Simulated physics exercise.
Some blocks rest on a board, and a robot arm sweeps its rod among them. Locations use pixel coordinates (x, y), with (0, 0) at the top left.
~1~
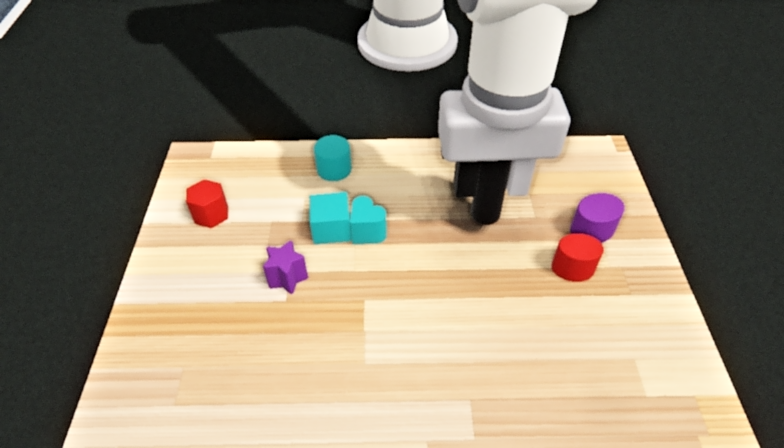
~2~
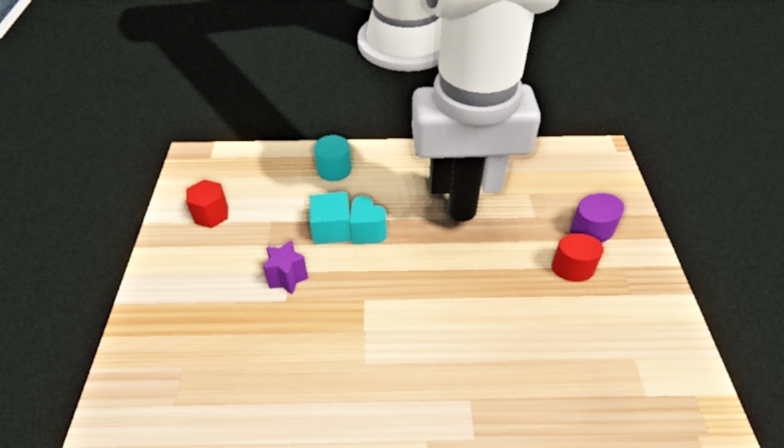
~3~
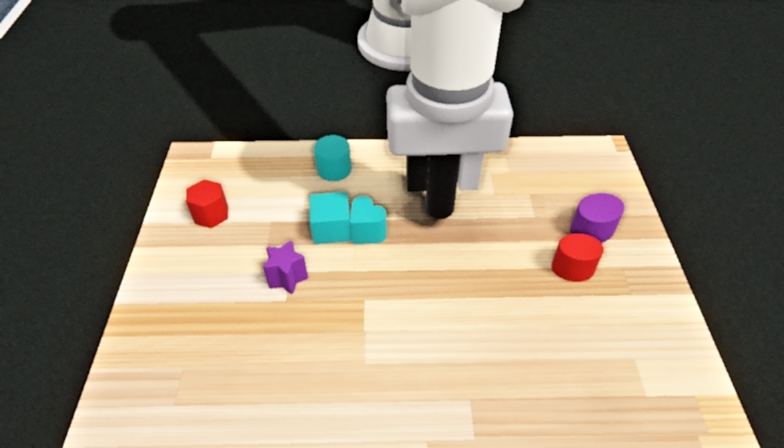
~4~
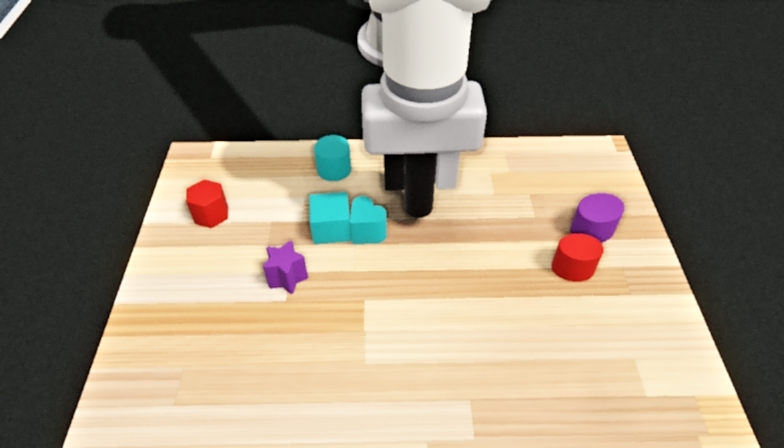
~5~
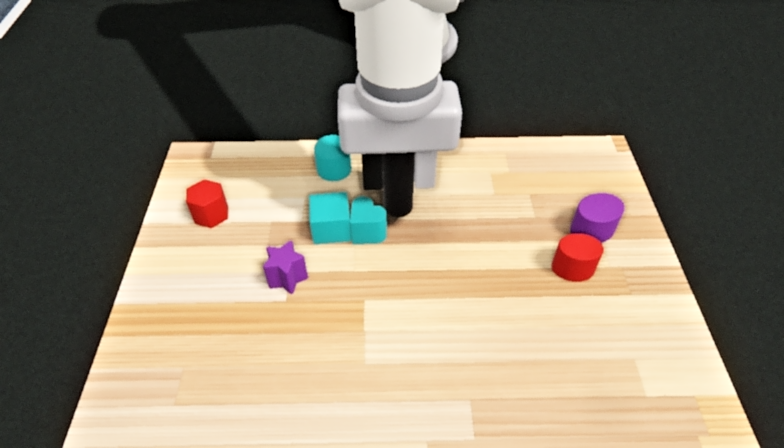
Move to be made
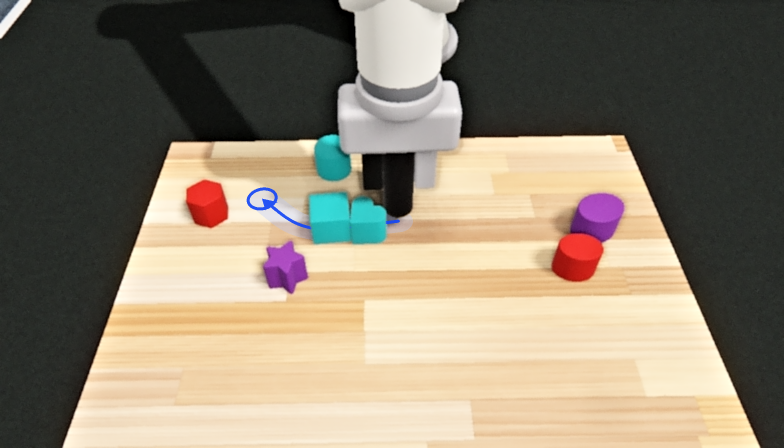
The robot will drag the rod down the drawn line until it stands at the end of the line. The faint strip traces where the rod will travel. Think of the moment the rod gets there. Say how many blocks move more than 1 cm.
The push will move two blocks.
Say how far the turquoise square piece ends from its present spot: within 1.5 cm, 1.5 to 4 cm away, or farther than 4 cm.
Covers over 4 cm.
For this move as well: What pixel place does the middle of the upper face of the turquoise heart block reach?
It should be at about (333, 227).
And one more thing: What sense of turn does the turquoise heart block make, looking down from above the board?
Rotates counter-clockwise.
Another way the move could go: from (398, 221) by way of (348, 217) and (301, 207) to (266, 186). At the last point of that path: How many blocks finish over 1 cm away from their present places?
It should be two, as far as I can tell.
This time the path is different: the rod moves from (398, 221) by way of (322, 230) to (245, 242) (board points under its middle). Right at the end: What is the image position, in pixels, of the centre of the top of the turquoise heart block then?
Final place: (334, 226).
Drawn move, from (398, 221) over (347, 227) and (296, 223) to (262, 199).
What follows on the original path. One third of the way, rod at (344, 215); turquoise square piece at (301, 213), turned 45° clockwise; turquoise heart block at (338, 226), turned 35° anticlockwise.
Two thirds of the way, rod at (293, 210); turquoise square piece at (252, 216), turned 20° clockwise; turquoise heart block at (333, 227), turned 60° anticlockwise.
At the end, rod at (259, 186); red hexagon still; turquoise square piece at (244, 214); turquoise heart block at (333, 227), turned 60° anticlockwise.
